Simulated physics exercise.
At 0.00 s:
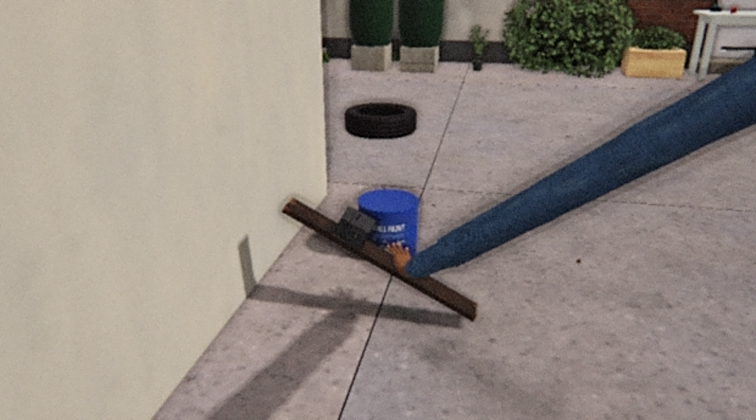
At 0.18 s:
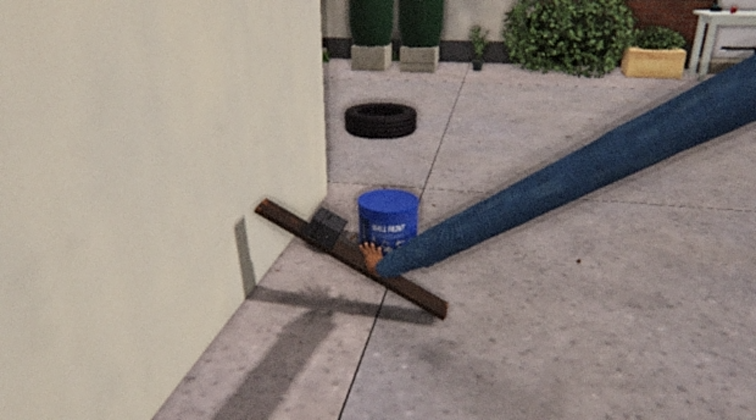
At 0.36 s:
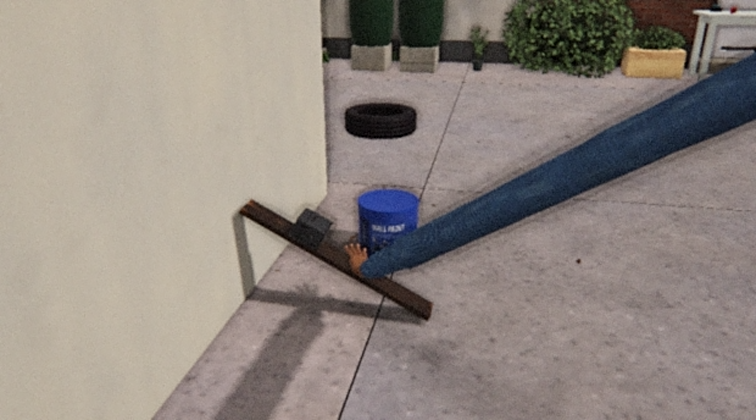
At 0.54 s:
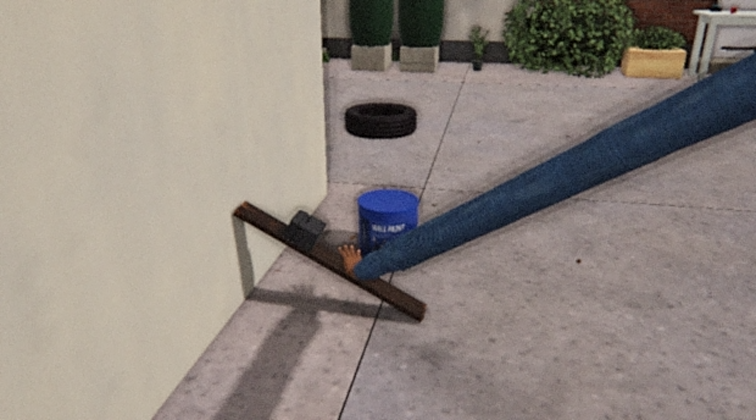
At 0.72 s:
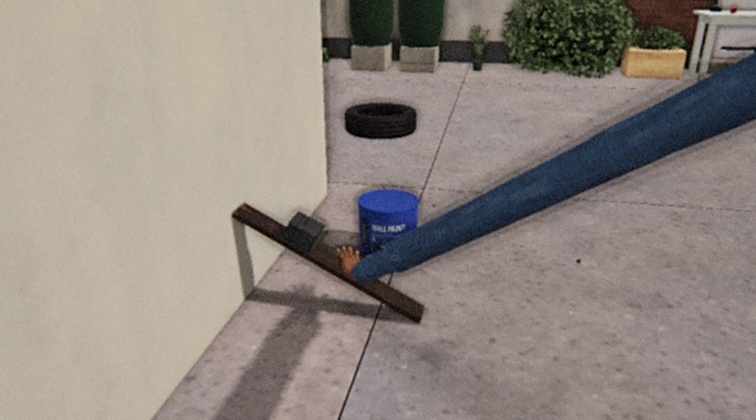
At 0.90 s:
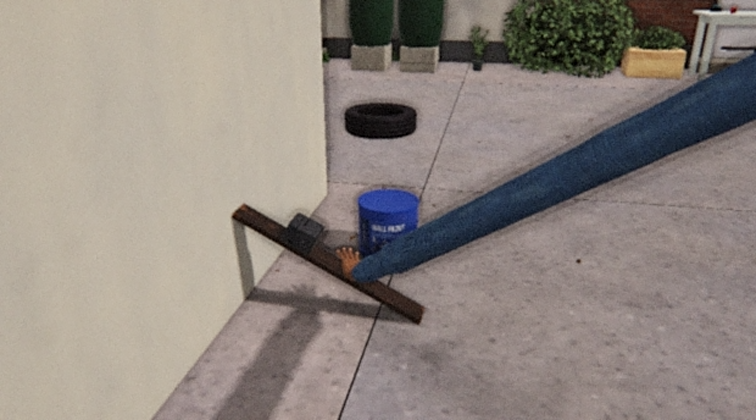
On a paved yard beside a pale wall, a blue-sleeved arm moved a dark plank left past a blue pail, leaned it against the wall, and kept its hand on it.
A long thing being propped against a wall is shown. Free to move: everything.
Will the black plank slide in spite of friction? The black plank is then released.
Yes, it does not stay.
After 1.20 s, black plank 13° lower than it was left near (339, 282).
After 1.30 s, black plank 28° lower than it was left near (347, 309).
After 1.40 s, black plank 28° lower than it was left near (347, 301).
At rest (2.2 s), moved from the start, black plank; blue pail in place. Seen from the same camera at the end, black plank near (347, 307). The plank gives way.
